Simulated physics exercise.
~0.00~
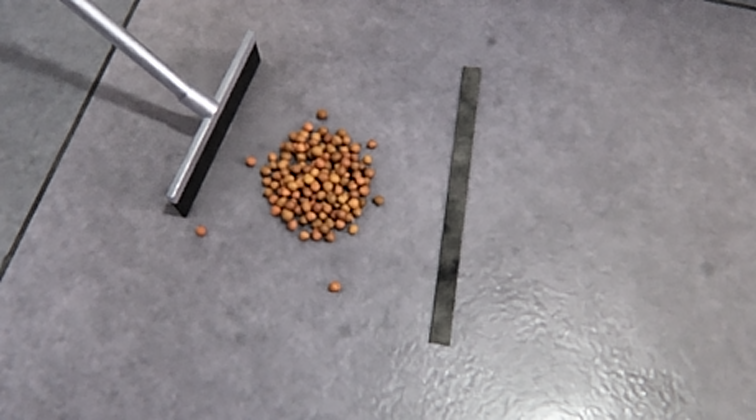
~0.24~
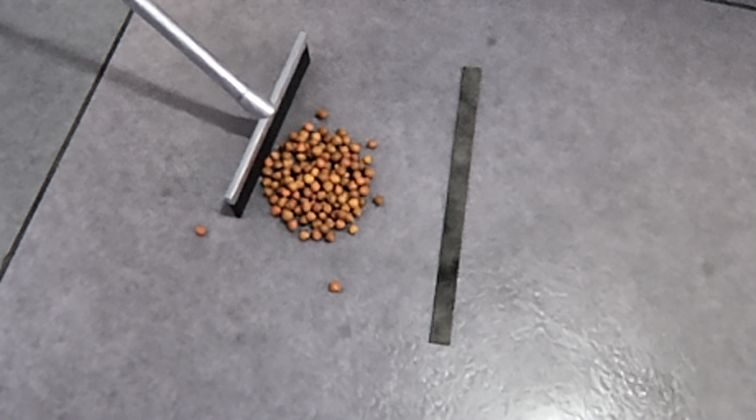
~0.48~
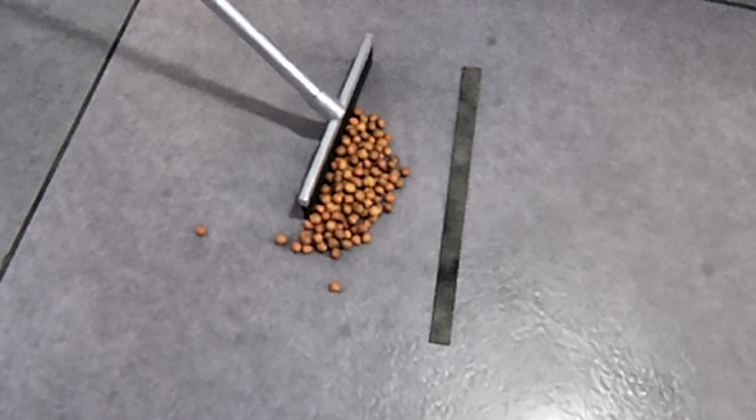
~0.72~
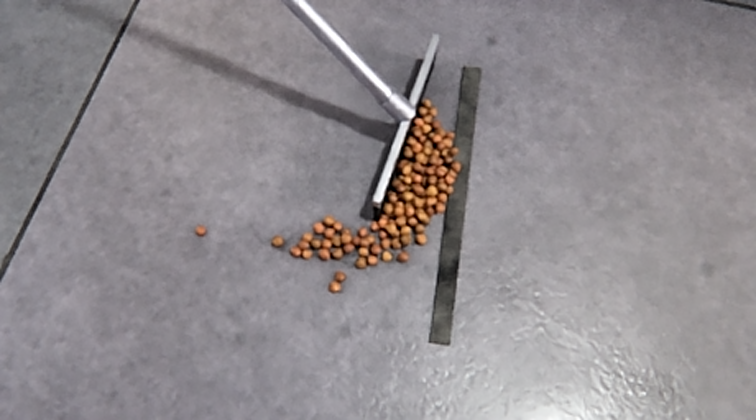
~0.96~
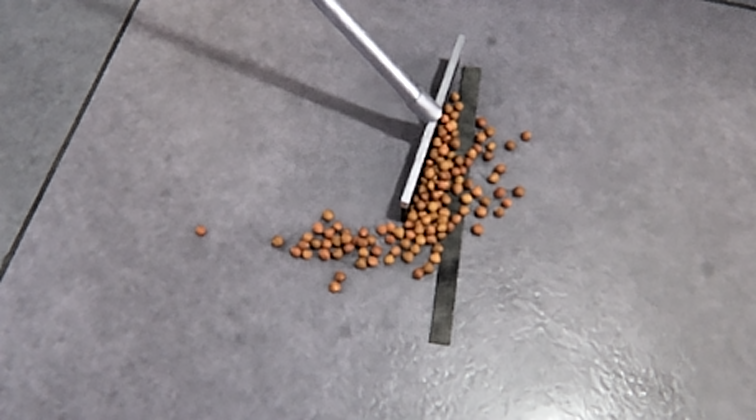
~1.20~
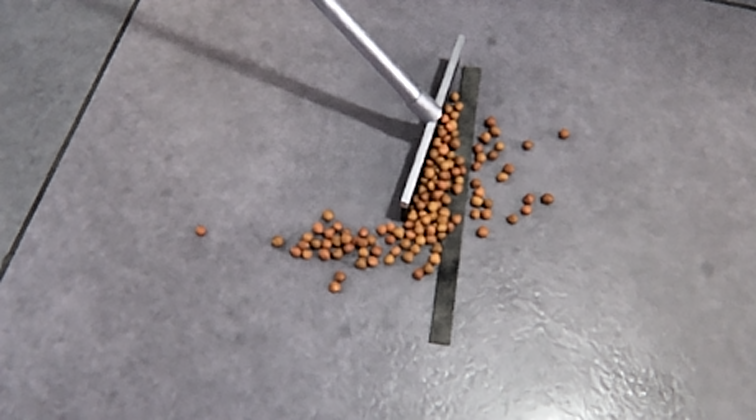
A squeegee with a black blade and a metal handle moves right across a grey tiled floor toward a heap of small round brown nuts, with a dark narrow strip lying beyond them. The blade meets the heap and pushes it along, squashing it into a slanting band while some nuts slip around the lower end and trail behind. As the band reaches the strip, the blade halts just short of it, and several nuts scatter past to the right. They roll a little farther, leaving most nuts packed against the blade, strewn below it or lying on the left.
